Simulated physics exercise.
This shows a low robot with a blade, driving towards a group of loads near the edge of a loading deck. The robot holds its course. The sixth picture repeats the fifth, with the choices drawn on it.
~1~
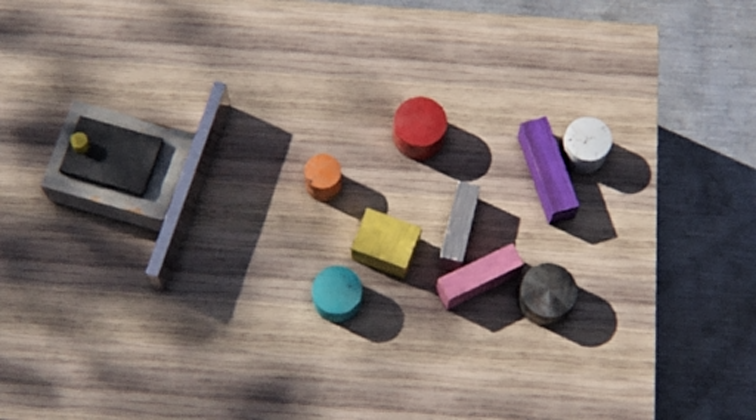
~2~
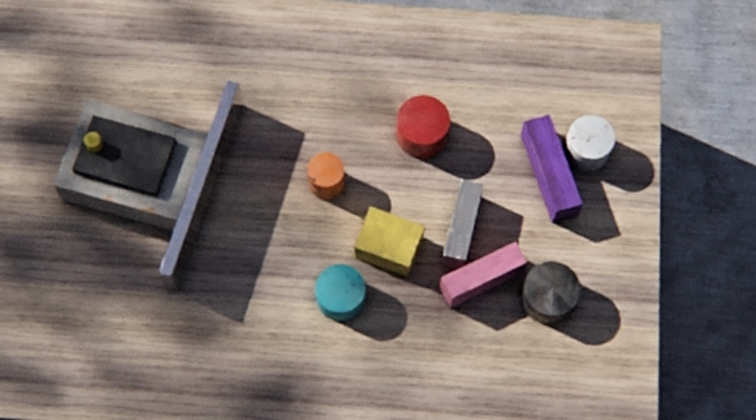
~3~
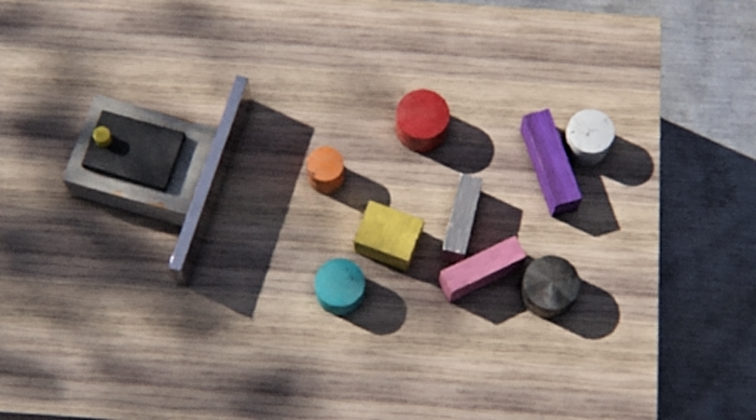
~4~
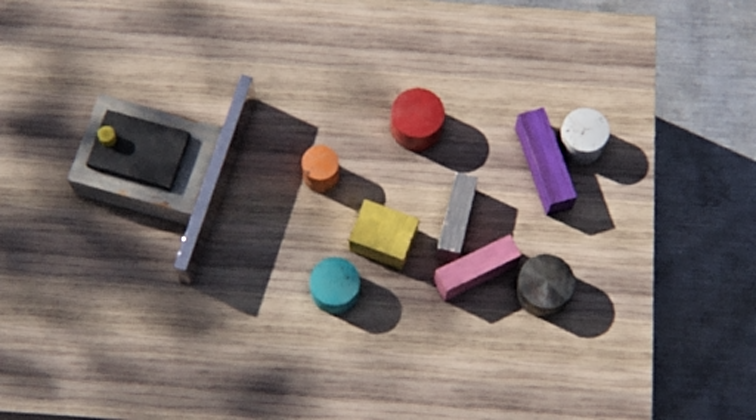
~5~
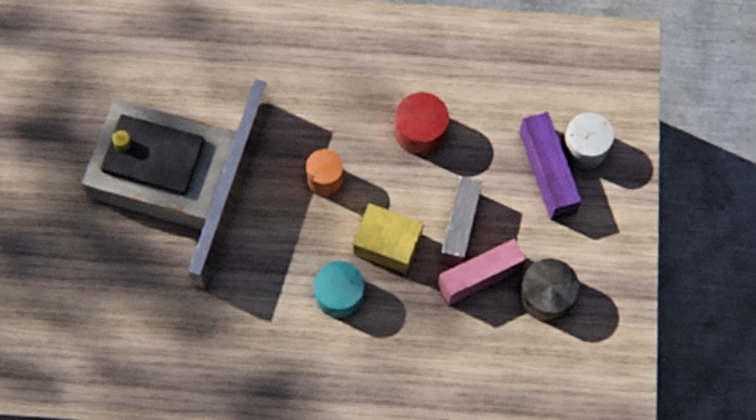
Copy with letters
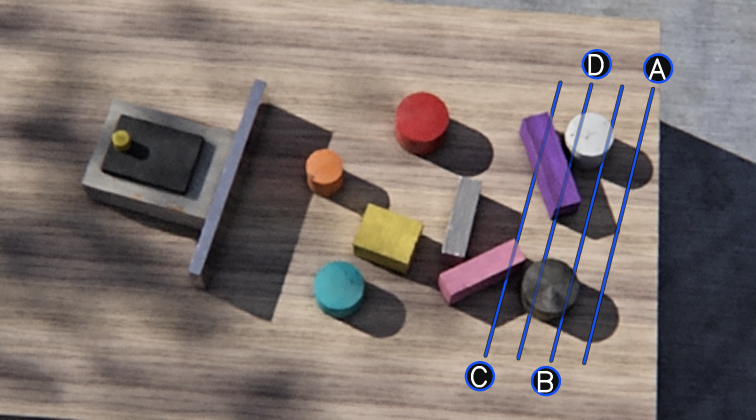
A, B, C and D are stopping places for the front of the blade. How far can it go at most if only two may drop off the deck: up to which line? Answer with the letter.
B is the last line within the limit.
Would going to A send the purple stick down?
By then, yes.
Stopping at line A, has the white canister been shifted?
Yes.
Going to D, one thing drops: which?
The white canister goes over.
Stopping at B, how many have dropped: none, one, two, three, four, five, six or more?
In all, two.
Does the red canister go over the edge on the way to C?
No.
On the marked copy, A at (620, 221); B at (588, 219); C at (524, 214); D at (556, 217).
Following B. Soon after the start, robot (288, 165); turquoise canister (359, 295); orange canister (385, 187).
Later, robot (418, 174); white canister (615, 142); black canister (574, 308).
In the end, robot (519, 181); purple stick over the edge; white canister over the edge; two fallen.
As for the rest, A drops four; C is within the limit but short; D is within the limit but short.
